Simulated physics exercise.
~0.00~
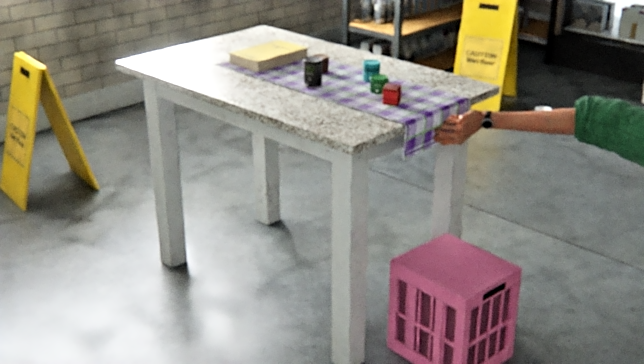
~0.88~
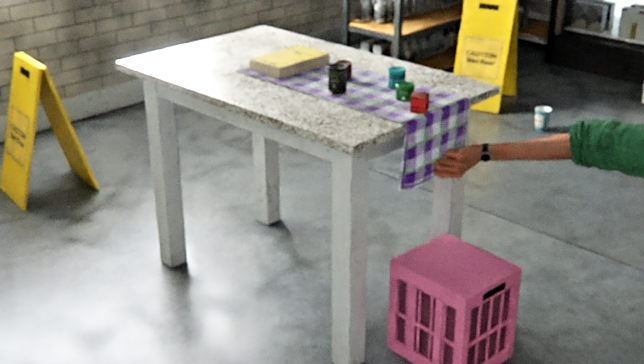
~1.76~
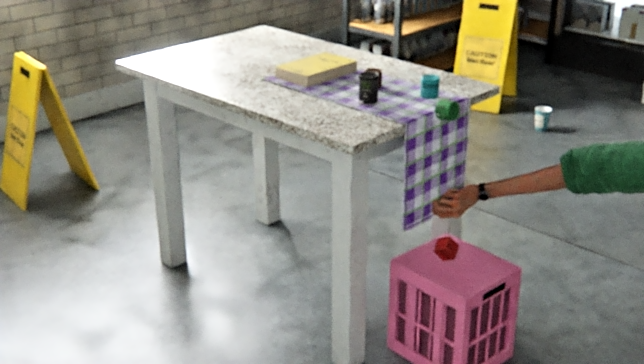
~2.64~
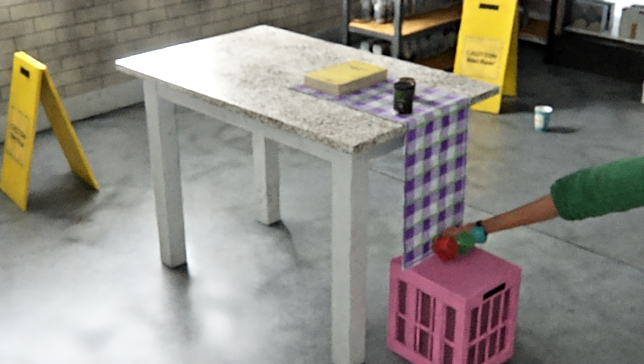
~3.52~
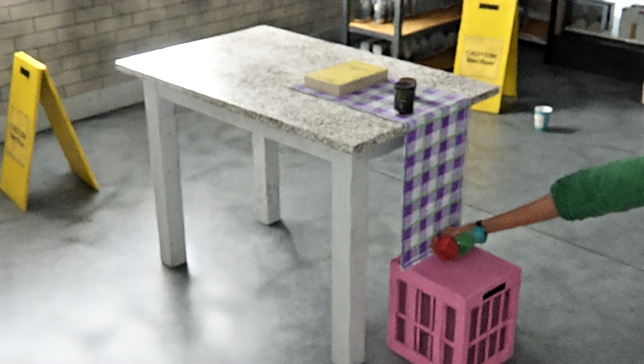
In a room with a grey concrete floor, a hand pulled a purple checked tea towel down over a table's edge, and a red cube, then a green pot and a turquoise pot dropped onto the pink crate, while the black can stayed upright on the table.
